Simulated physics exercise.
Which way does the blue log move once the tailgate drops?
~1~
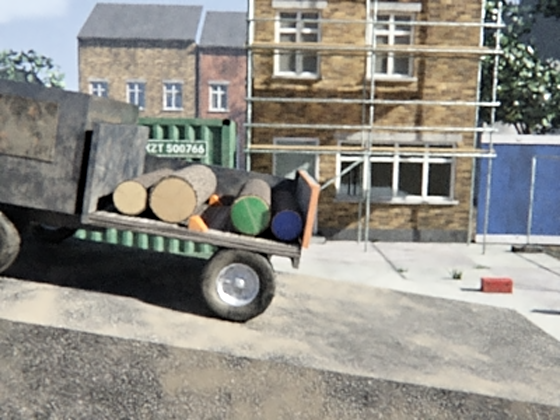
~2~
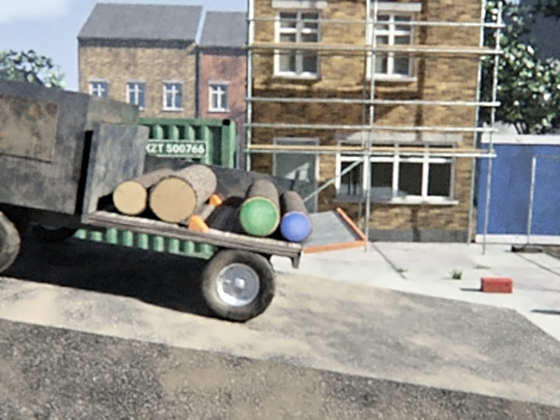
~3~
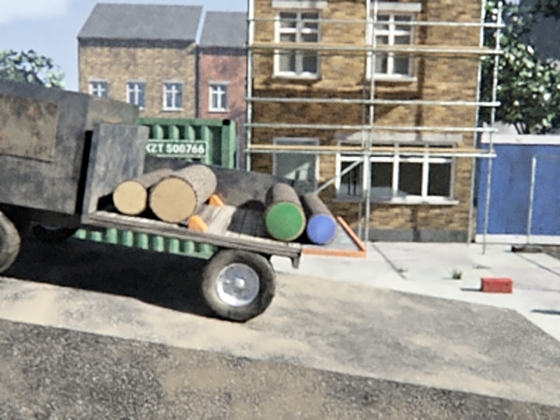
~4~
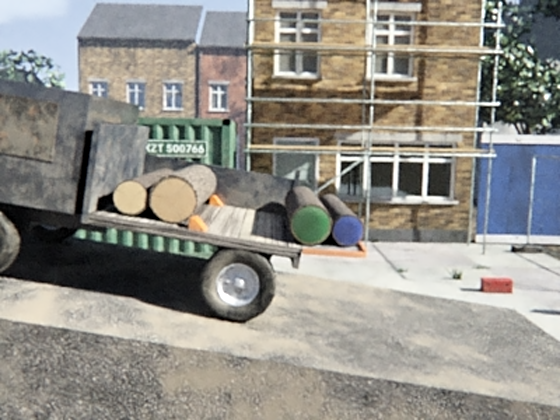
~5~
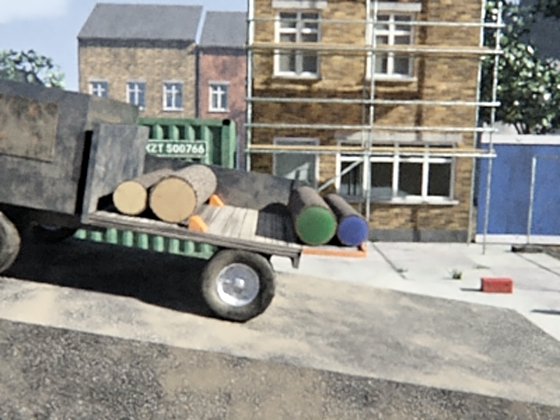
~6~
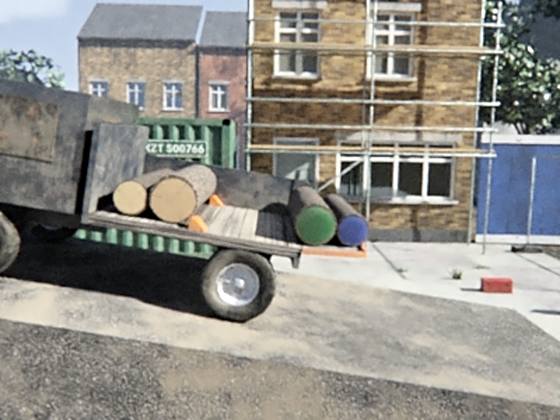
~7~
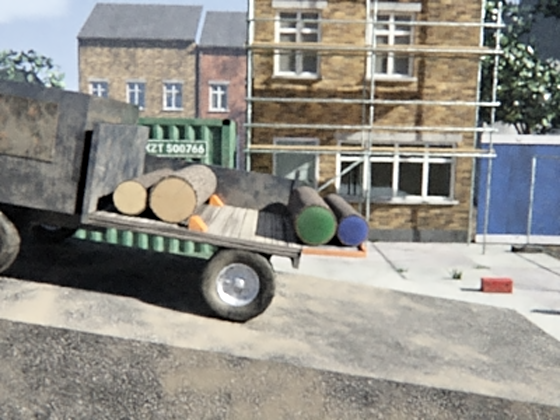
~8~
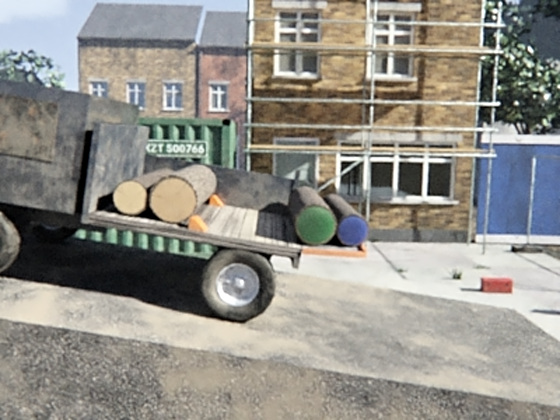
The blue log rolls to the right, onto the lowered tailgate.
